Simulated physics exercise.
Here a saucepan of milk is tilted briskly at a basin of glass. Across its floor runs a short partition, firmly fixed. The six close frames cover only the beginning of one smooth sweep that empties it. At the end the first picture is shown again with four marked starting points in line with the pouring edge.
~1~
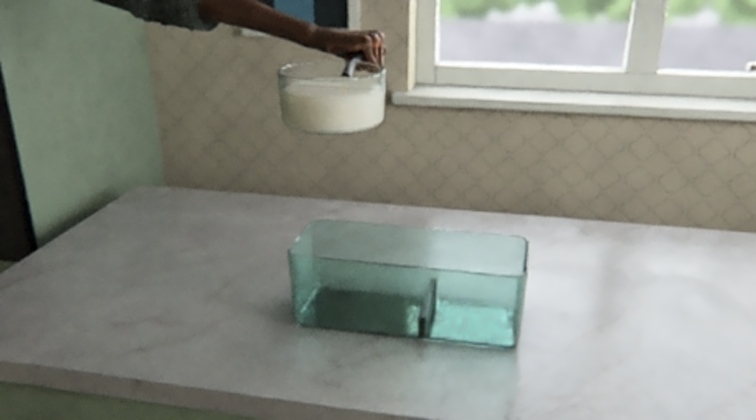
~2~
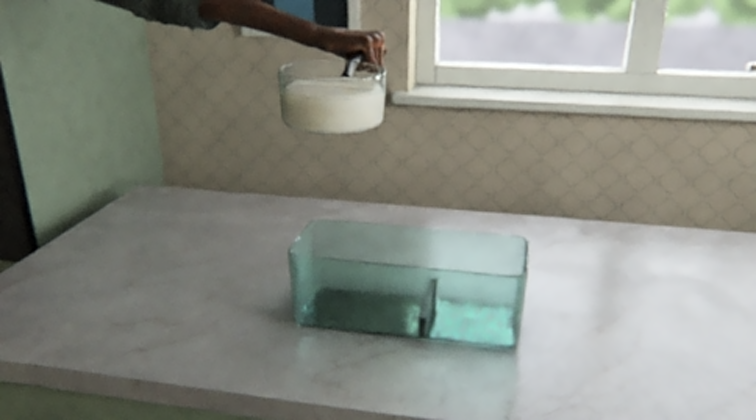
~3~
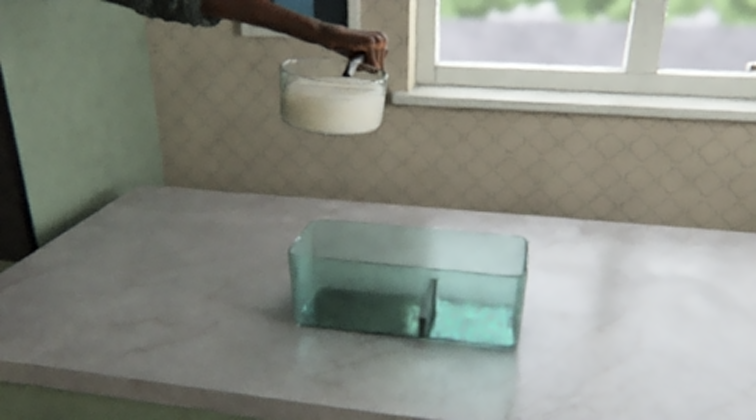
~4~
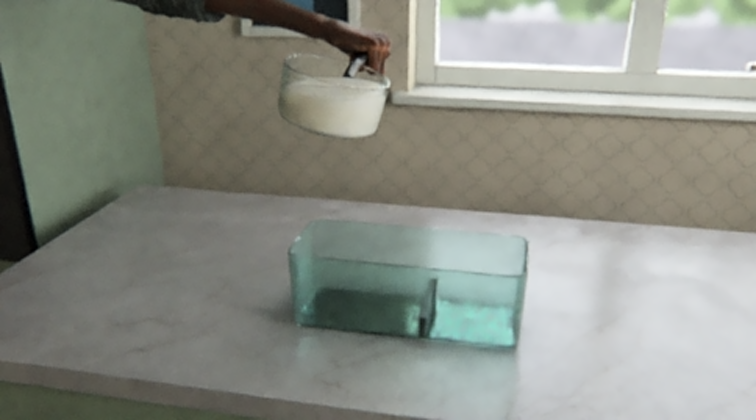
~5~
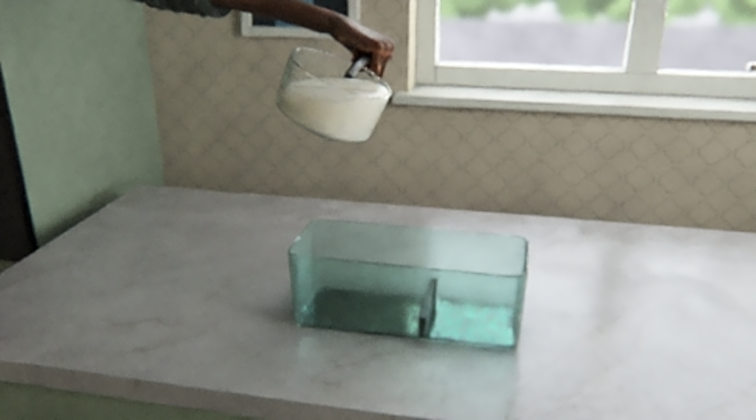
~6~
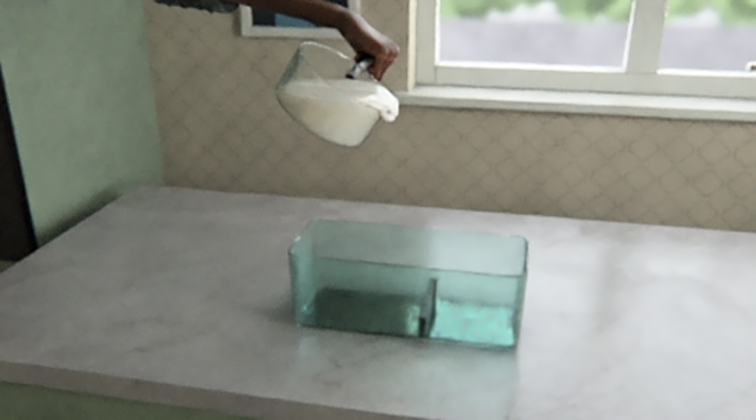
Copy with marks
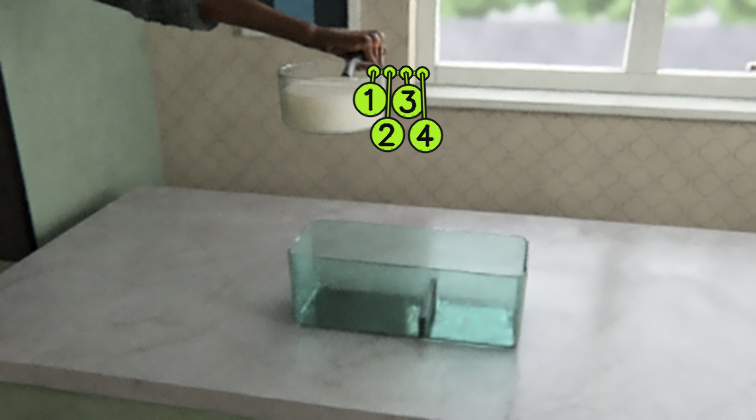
Hand tilting a clear saucepan of milk to the right above a divided glass basin on a counter, milk just cresting the lip.
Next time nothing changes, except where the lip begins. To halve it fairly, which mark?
1 is best.
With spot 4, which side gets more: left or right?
More ends on the right.
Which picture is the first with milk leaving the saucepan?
Picture 6.
In lime, 1 at (373, 71); 2 at (389, 72); 3 at (406, 73); 4 at (422, 73).
If 1 is chosen, about 50 % ends left of the wall and 49 % right of it.
If 2 is chosen, about 39 % ends left of the wall and 59 % right of it.
If 3 is chosen, about 30 % ends left of the wall and 69 % right of it.
If 4 is chosen, about 14 % ends left of the wall and 84 % right of it.
